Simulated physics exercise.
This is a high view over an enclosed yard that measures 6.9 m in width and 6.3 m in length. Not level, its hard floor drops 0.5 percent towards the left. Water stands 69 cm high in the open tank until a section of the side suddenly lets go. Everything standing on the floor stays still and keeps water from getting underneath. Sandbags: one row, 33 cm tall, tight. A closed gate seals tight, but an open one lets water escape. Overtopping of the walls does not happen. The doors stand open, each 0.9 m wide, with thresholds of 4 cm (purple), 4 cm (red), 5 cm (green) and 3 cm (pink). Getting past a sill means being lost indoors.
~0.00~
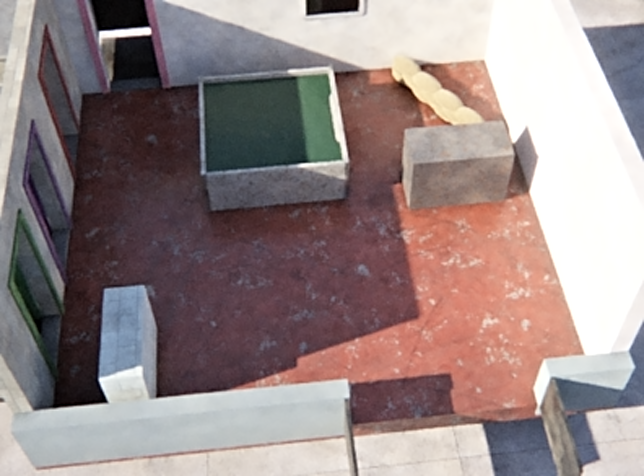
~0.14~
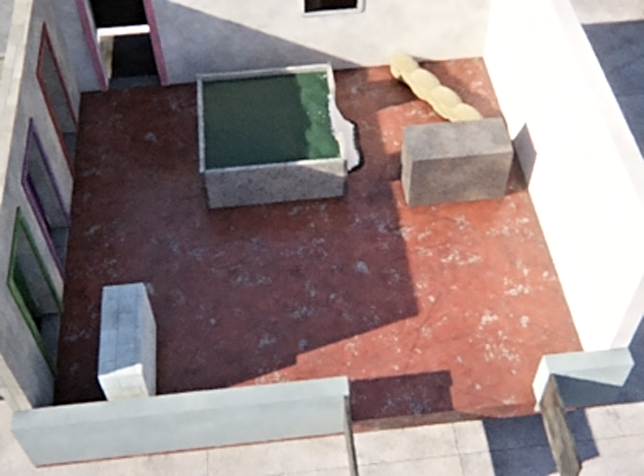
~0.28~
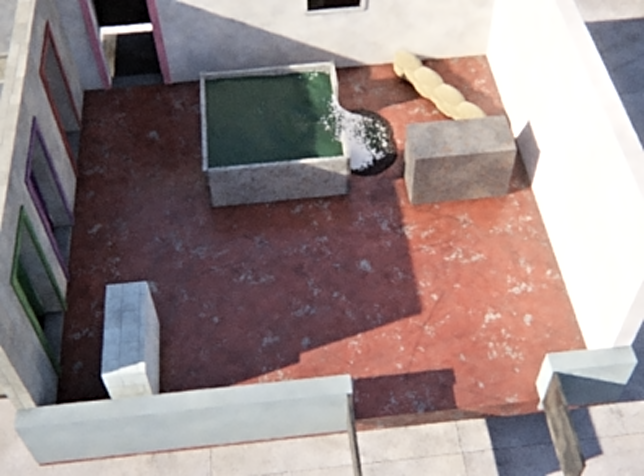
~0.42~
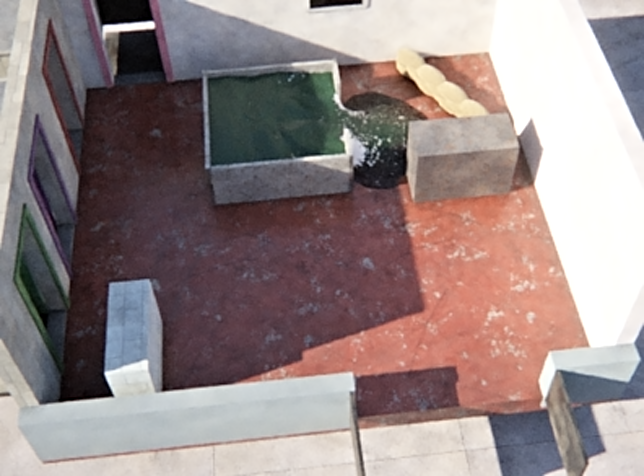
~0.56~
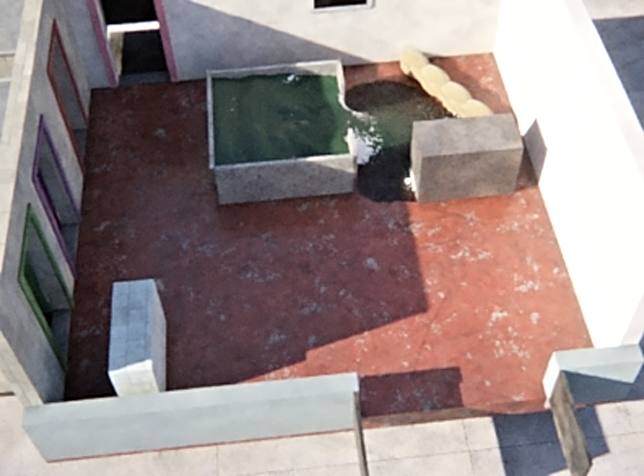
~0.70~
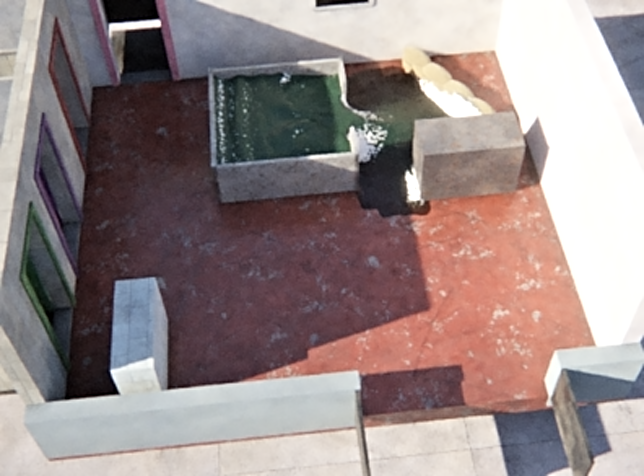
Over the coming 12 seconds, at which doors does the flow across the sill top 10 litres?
The purple door will see an amount within the limit come in. The red door will see too much water come in. The green door will see an amount within the limit come in. The pink door will see too much water come in.
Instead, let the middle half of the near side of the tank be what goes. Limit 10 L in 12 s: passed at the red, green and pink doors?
Red falls short; green exceeds; pink exceeds.
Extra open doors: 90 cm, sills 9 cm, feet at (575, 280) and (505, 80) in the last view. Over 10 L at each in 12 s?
Well, the first is shy of the mark and the second is beyond the mark.
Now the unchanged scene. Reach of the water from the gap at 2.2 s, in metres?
About 4.8 m out.
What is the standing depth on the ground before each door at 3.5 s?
You'd see purple at 0 cm, red at 0 cm, green at 0 cm and pink at 1 cm.
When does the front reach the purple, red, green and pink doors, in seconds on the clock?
Arrival times: Purple 6.0 seconds, red 4.5 seconds, green 7.5 seconds, pink 3.6 seconds.
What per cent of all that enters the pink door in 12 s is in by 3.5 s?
Some 0 per cent by then.
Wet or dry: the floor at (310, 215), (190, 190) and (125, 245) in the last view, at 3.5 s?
First spot not yet wet, second not yet wet, third not yet wet.
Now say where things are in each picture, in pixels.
In the first picture, the open tank at (271, 122) is whole and still, 69 cm deep.
In the second picture, water pours out at (335, 134) and has run 0.6 m, to (354, 168); typically 11 cm deep outside, 69 cm at the open tank's back.
In the third picture, water pours out at (338, 134) and has run 0.9 m, to (390, 157); typically 12 cm deep outside, 69 cm at the open tank's back.
In the fourth picture, the front is at a hidden place, 1.5 m from the gap at (340, 132); 2.1 m2 of floor is under water; 69 cm left at the back of the open tank.
In the fifth picture, the front is at a hidden place, 2.0 m from the gap at (345, 132); 3.4 m2 of floor is under water; 68 cm left at the back of the open tank.
In the sixth picture, water pours out at (346, 130) and has run 2.5 m, to a hidden place; typically 7 cm deep outside, 59 cm at the open tank's back.
After 1.4 s water covers 15 % of the floor and is deepest (48 cm) near (527, 150); purple door not reached, red door not reached, green door not reached, pink door not reached.
After 2.2 s water covers 30 % of the floor and is deepest (42 cm) near (527, 150); purple door not reached, red door not reached, green door not reached, pink door not reached.
After 3.5 s water covers 40 % of the floor and is deepest (28 cm) near (477, 67); purple door not reached, red door not reached, green door not reached, pink door 1 cm at the sill, 0 L in.
After 7.0 s water covers 70 % of the floor and is deepest (24 cm) near (494, 51); purple door 3 cm at the sill, 0 L in, red door 9 cm at the sill, 22 L in, green door not reached, pink door 6 cm at the sill, 17 L in.
After 12.0 s water covers 95 % of the floor and is deepest (12 cm) near (94, 88); purple door 3 cm at the sill, 0 L in, red door 8 cm at the sill, 78 L in, green door 7 cm at the sill, 2 L in, pink door 7 cm at the sill, 63 L in.
